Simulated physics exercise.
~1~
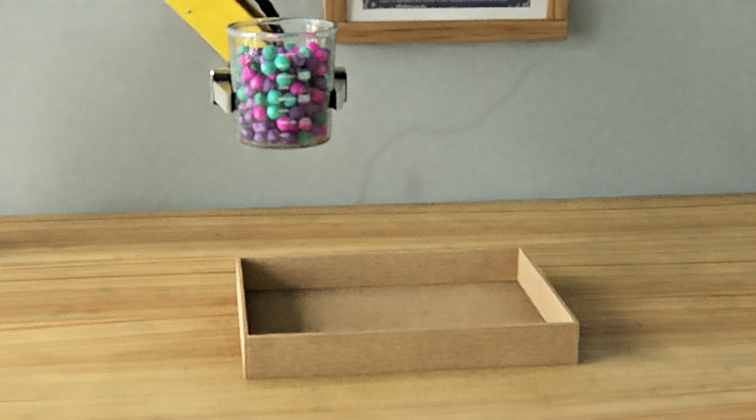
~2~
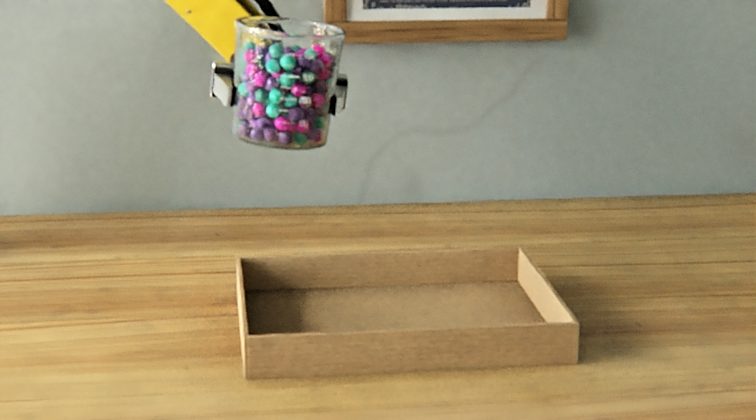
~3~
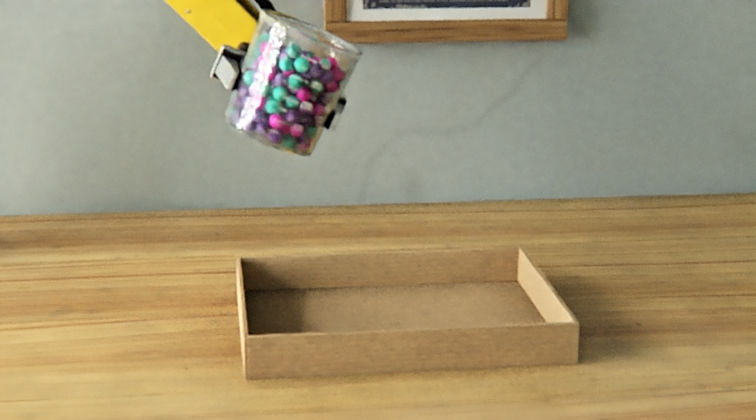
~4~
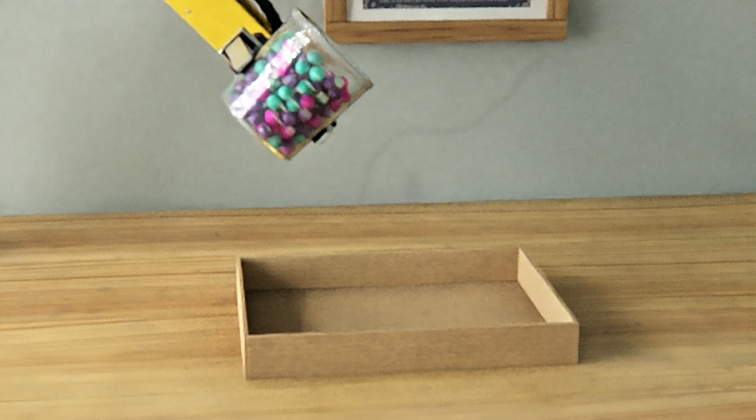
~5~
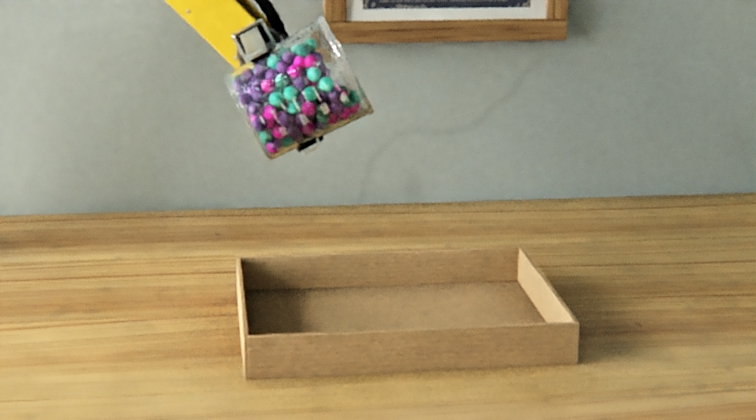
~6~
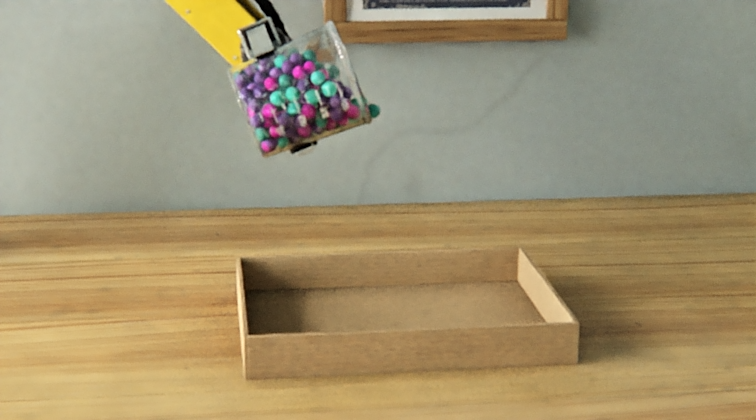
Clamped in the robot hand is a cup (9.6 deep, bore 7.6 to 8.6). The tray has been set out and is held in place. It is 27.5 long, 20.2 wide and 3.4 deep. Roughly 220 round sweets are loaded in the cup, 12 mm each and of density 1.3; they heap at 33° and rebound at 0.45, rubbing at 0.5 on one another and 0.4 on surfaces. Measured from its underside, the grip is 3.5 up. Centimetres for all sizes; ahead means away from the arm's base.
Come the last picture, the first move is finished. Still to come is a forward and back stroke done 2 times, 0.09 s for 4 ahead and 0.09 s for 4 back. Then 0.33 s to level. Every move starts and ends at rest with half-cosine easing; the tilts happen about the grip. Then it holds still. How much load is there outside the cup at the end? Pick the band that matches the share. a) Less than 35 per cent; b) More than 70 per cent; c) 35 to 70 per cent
(c) 35 to 70 per cent.
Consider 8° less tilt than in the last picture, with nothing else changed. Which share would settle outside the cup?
Then something close to 40 in a hundred.
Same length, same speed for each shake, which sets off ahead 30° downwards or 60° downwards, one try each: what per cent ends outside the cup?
First try some 30 %, second try some 15 %.
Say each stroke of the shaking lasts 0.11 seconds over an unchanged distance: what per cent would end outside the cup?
It would come to roughly 45 %.
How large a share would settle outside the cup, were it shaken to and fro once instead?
Expected share: About 45 %.
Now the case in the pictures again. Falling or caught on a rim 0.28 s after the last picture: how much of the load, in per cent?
32 %.
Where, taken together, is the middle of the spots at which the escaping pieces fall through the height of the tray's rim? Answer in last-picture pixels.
Around (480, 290).
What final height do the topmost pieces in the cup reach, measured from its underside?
It reaches close to 6.0 cm in the end.
Then, 0.28 s on, tilted 69° forward, highest piece 23 above the table; 143 in the cup, 9 in the tray, 73 in flight or on a rim.
Then, 0.55 s on, tilted 26° forward, highest piece 26 above the table; 110 in the tray, 100 in the cup, 7 on the table or floor, 8 in flight or on a rim.
Then, 0.89 s on, level, highest piece 24 above the table; 114 in the tray, 100 in the cup, 11 on the table or floor.
Then, 1.94 s on, level, highest piece 24 above the table; 114 in the tray, 100 in the cup, 11 on the table or floor.
In the end, 114 in the tray, 100 in the cup, 11 on the table or floor. That is 56 % outside the cup.
